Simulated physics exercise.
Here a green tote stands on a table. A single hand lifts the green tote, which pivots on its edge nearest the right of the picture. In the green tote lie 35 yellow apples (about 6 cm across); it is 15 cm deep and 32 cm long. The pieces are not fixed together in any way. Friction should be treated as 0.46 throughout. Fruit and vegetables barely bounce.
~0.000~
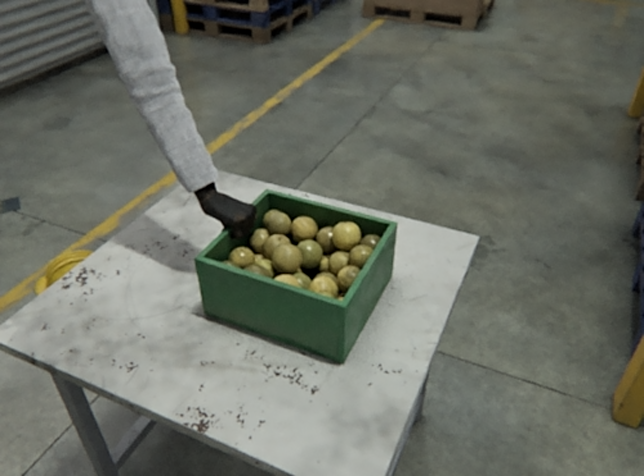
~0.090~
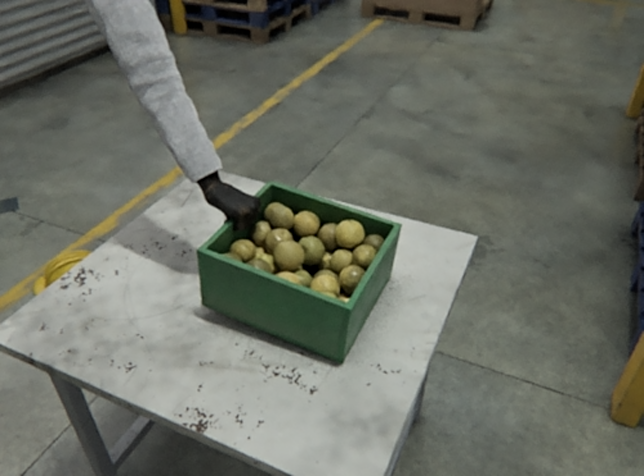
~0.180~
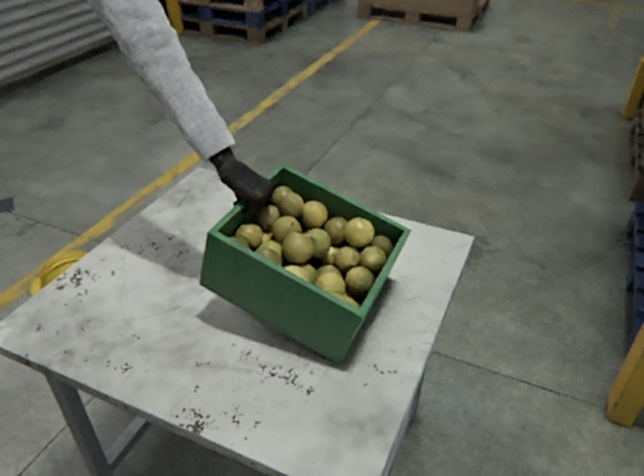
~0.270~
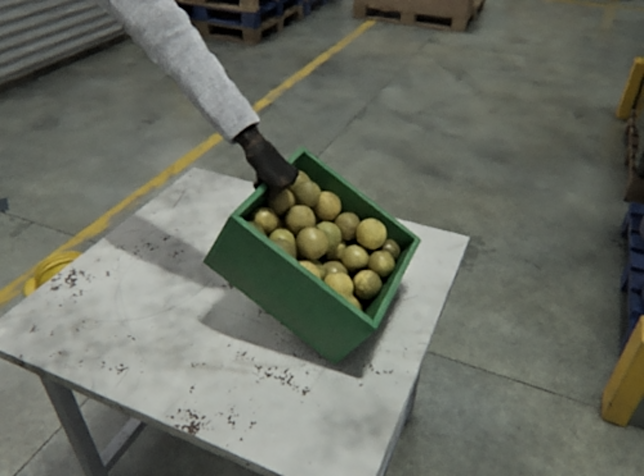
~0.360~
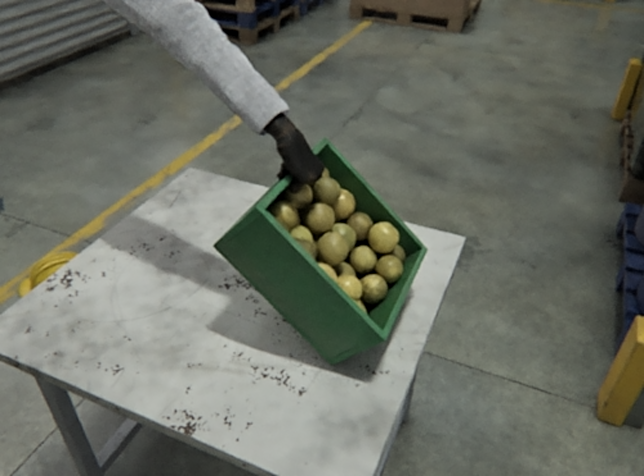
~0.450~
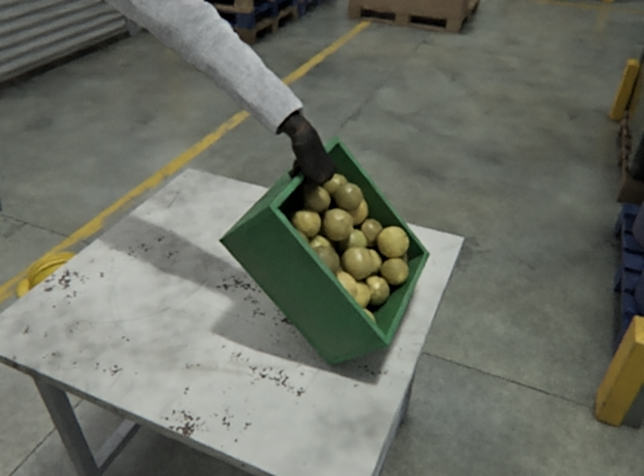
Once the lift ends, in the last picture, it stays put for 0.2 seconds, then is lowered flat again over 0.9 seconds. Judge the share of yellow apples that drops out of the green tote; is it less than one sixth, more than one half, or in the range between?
Escapees: Not even a sixth.
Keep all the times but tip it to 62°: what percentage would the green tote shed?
Then it's 30 per cent for the green tote.
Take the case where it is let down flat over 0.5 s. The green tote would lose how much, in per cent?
That green tote would end up losing 0 percent.
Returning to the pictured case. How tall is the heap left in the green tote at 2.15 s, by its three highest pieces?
Around 16 centimetres high.
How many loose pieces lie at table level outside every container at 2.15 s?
Tally: Some 0.
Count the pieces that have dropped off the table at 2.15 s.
I'd estimate some 0 at that moment.
After 0.72 s, tilt 45°; the green tote has all 35.
After 1.06 s, tilt 26°; the green tote has all 35.
After 1.54 s, tilt 0°; the green tote has all 35.
Outcome (at 2.15 s), the green tote has all 35. Asked share, 0 of 35, 0 per cent.
